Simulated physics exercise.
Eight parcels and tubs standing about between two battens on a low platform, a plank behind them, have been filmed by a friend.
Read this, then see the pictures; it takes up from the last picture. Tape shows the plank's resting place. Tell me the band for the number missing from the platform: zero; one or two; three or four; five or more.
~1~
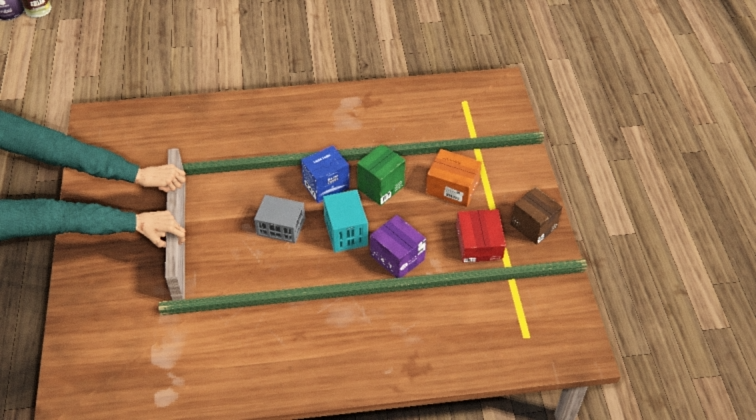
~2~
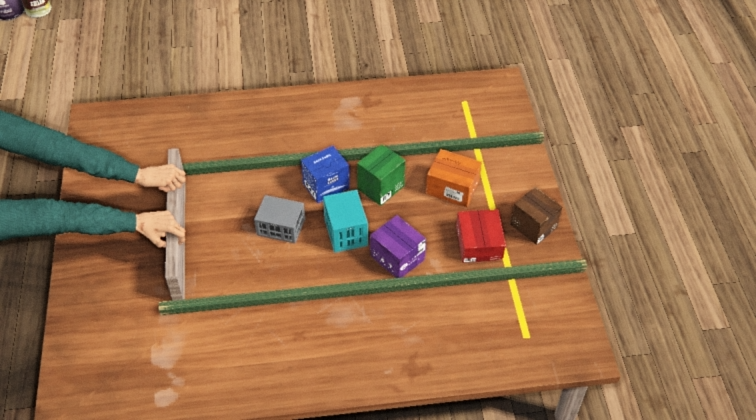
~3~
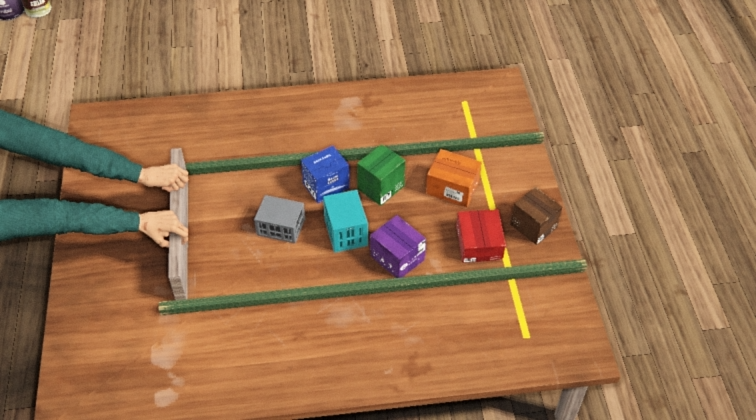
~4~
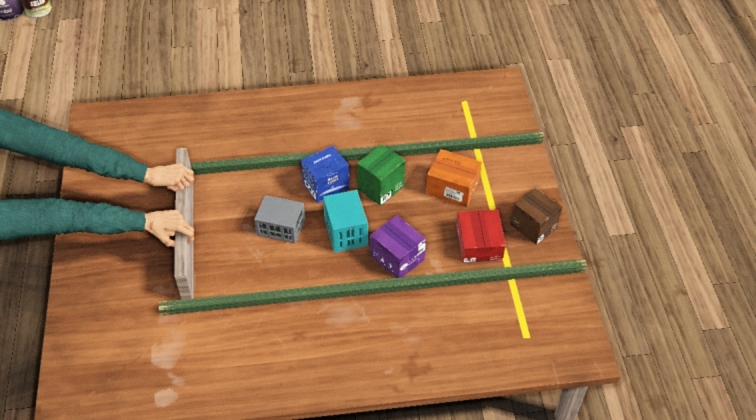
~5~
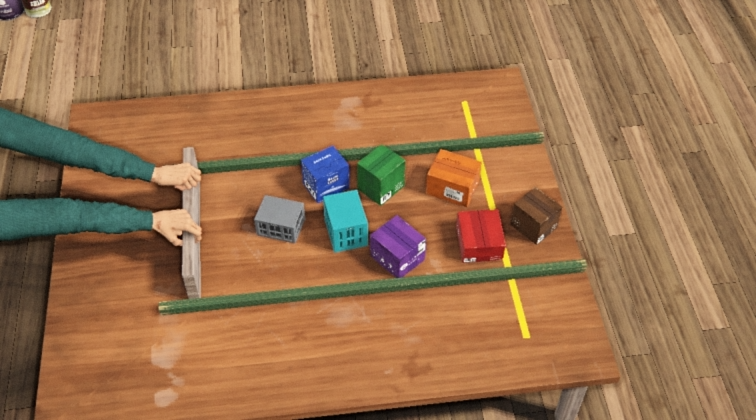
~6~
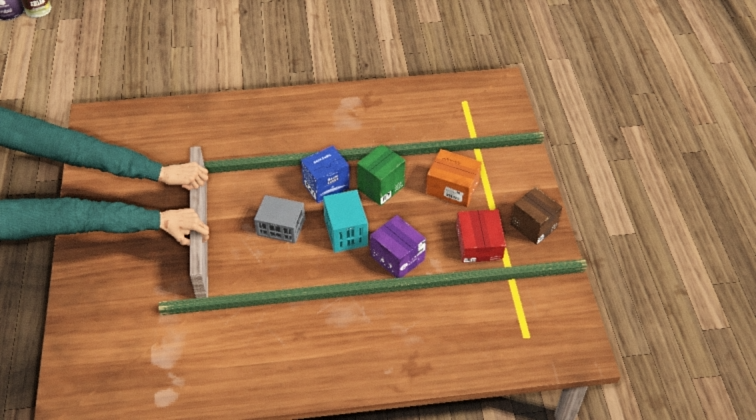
It will most likely knock one or two off.
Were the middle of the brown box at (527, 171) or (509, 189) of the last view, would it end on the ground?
At the first spot it tips off, and at the second it tips off.
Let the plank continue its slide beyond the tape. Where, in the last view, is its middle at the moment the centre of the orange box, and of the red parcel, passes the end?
Near (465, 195), then near (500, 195).
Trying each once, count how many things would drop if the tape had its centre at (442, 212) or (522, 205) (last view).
The first try gives 0, the second gives 4.
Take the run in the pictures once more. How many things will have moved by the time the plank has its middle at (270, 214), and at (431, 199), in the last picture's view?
Moved so far: 1, then 8.
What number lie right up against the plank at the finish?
Contact count: 4.
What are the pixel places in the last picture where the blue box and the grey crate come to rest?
Same order as the question: First (500, 153), second (508, 180).
Soon after, none off yet; brown box at rest near (536, 216); red parcel at rest near (480, 236); orange box at rest near (454, 178).
By the end, the number that fall off is one or two; fallen, orange box and brown box.
